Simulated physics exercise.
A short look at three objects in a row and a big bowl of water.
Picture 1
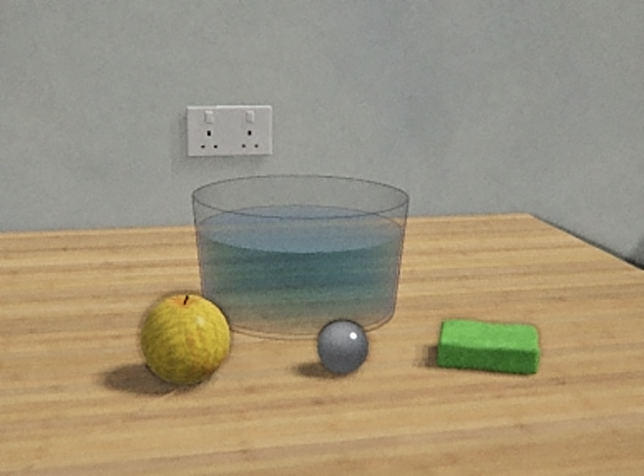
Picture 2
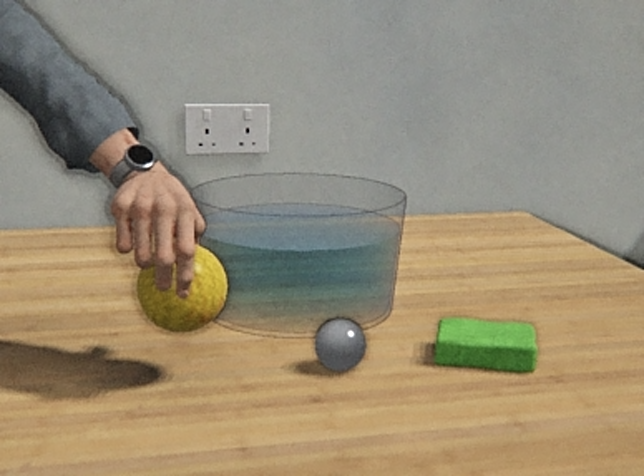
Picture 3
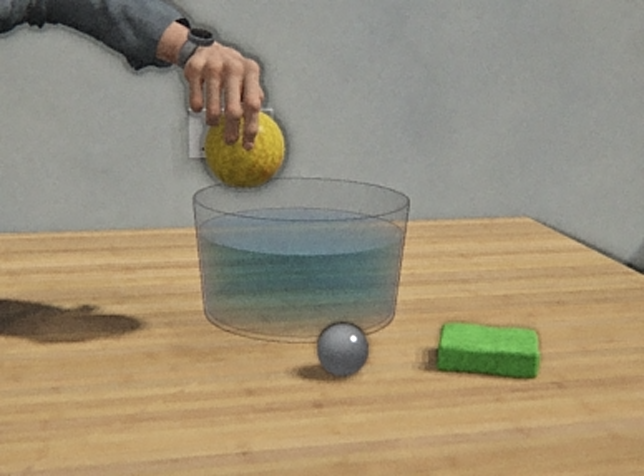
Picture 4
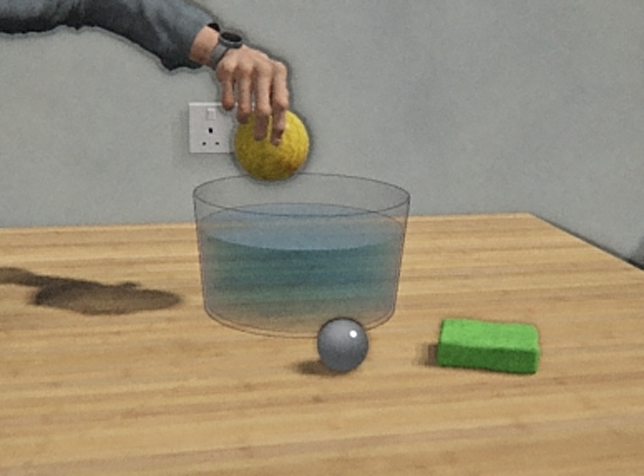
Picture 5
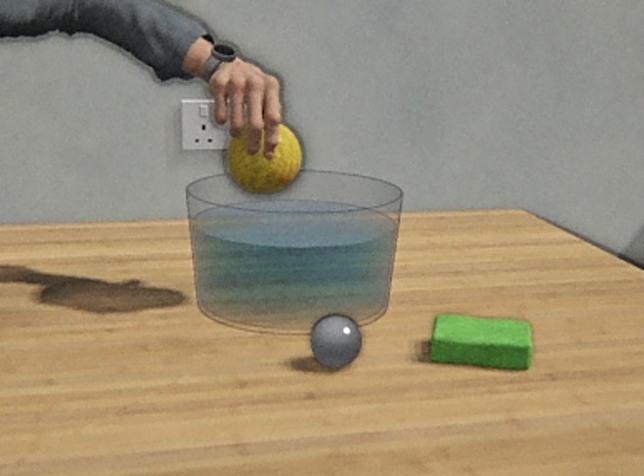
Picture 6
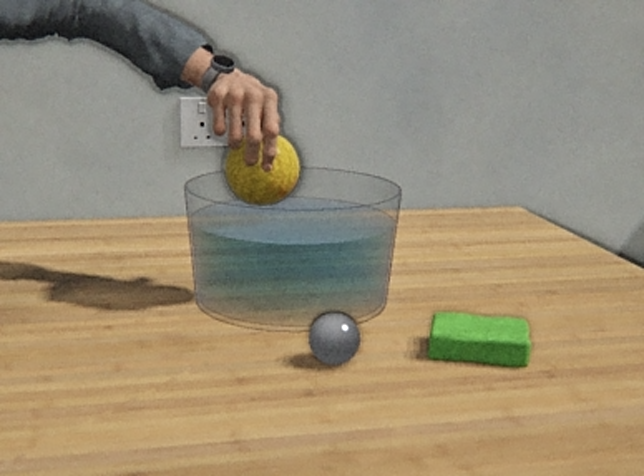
A hand picked up the yellow apple from the left of a steel ball and green sponge, carried it over a big clear bowl of water, and lowered it to just above the surface.
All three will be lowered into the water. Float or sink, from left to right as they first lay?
Left bobs on top; middle ends on the bottom; right bobs on top.
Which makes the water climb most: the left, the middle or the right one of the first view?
That is the left one.
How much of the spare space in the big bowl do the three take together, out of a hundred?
Roughly 20 per cent.
Soon after, the apple floats.
Later, the steel ball goes to the bottom.
In the end, the sponge floats; afloat, apple and sponge.
